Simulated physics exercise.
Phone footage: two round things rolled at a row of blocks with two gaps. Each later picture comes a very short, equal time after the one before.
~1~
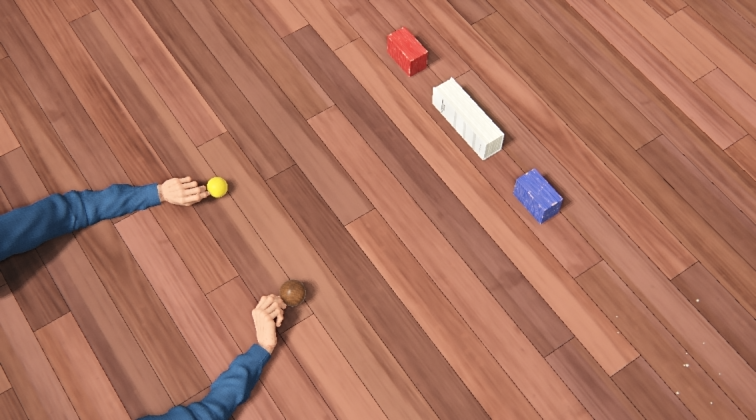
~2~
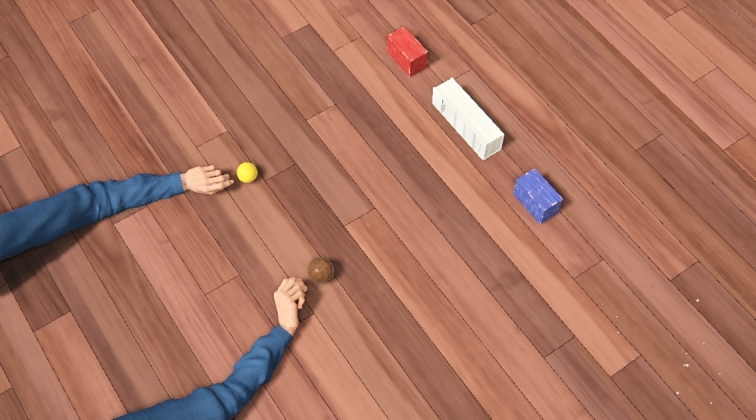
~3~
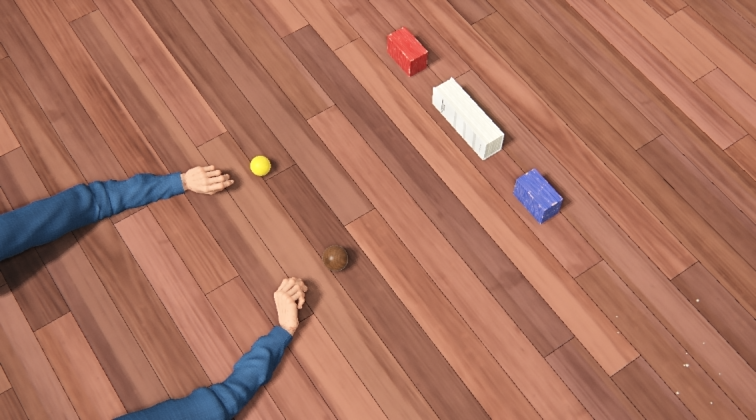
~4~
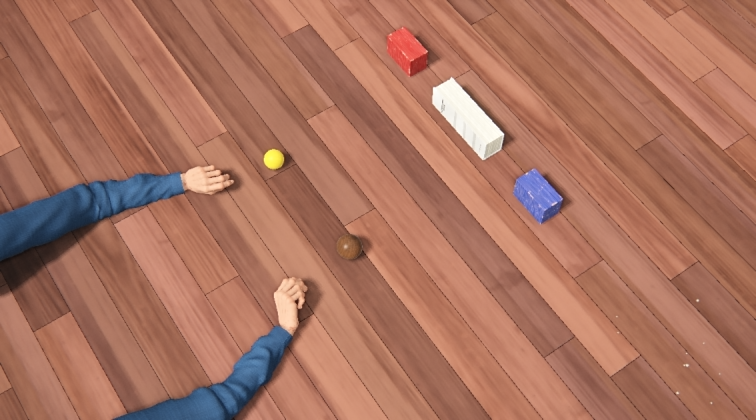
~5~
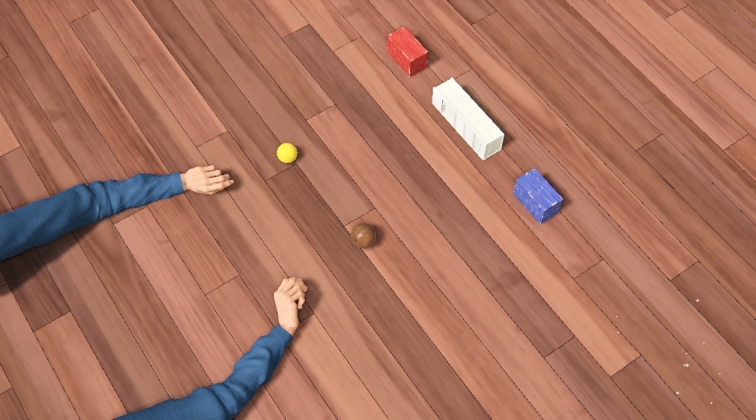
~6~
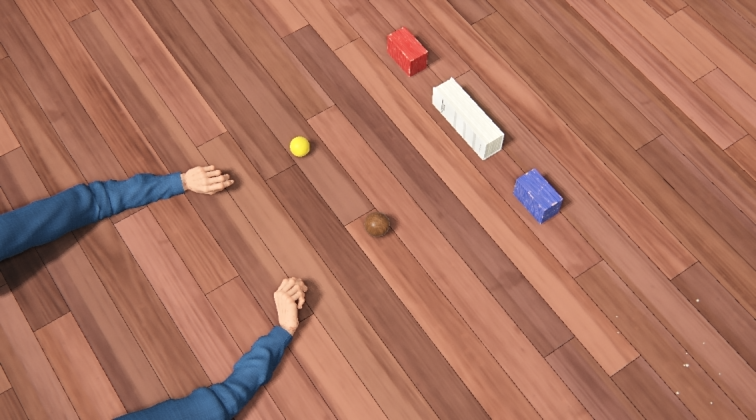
On a wooden floor, two hands release a yellow ball and a brown ball, which roll rightward toward spaced blocks.
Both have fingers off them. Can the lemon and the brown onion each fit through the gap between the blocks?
Lemon: Yes; brown onion: No.
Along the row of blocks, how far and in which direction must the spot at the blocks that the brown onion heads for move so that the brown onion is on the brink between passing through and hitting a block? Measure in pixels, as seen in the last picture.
Shift approx. 20 px, direction down.
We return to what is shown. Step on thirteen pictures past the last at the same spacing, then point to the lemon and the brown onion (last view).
First object (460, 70); second object (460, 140).
Then, 0.56 s later than the last frame, lemon heading on near (469, 64); brown onion moving sideways near (454, 144).
When it is over, the lemon rolls through; the brown onion bounces off.
